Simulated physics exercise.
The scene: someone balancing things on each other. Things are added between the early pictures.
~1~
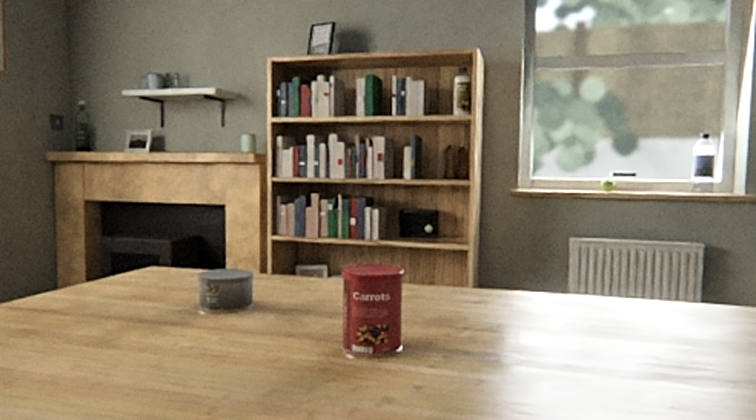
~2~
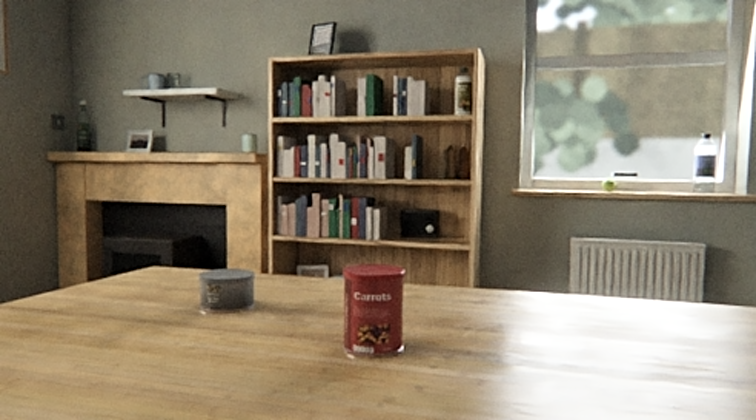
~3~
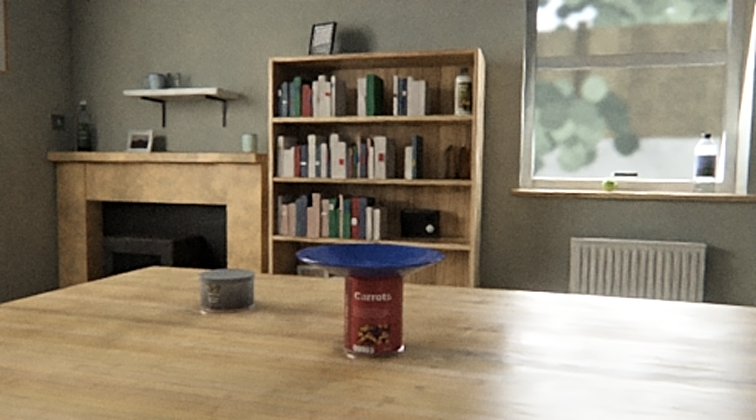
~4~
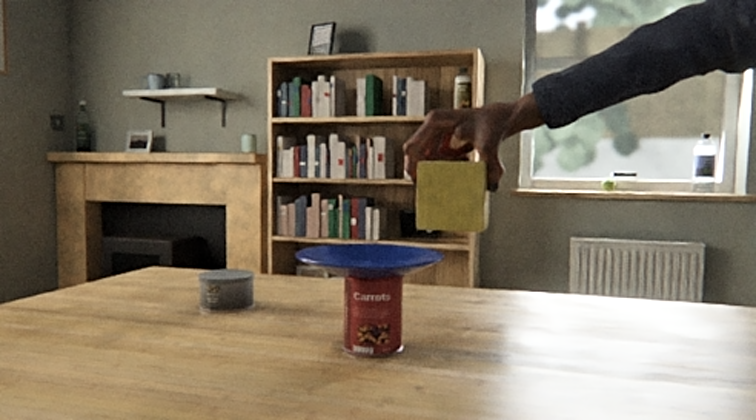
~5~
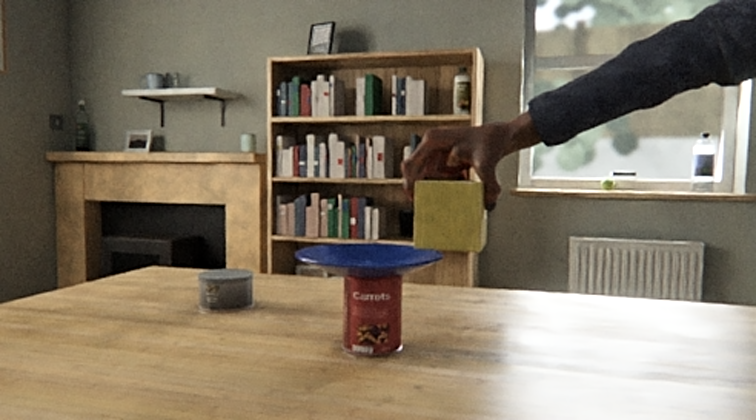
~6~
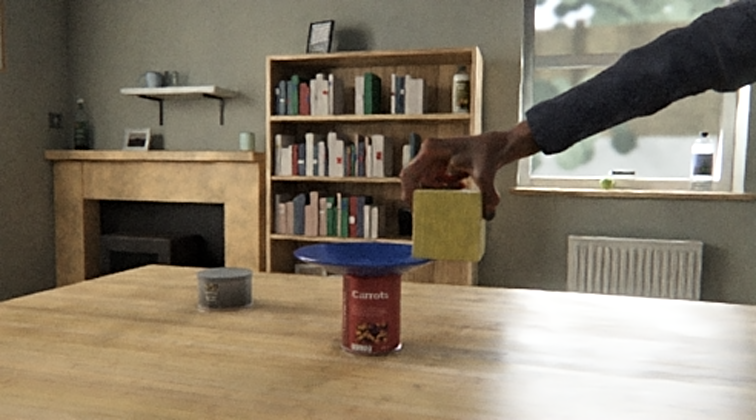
Hand lowering a yellow block onto the right side of a blue plate on a red carrots tin, beside a grey tub.
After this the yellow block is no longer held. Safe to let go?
As it turns out, it gives way.
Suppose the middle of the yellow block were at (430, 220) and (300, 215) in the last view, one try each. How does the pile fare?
First try: It keeps its balance; second try: It loses its balance.
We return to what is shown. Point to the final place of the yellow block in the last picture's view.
At about (458, 322).
Then, 0.40 s past the last view, yellow block now fallen.
Then, 0.60 s past the last view, things are still on the move.
Finally, fallen, yellow block; the other 3 still in place. Final places as the last picture's camera would see them, yellow block near (458, 322). The pile loses its balance.
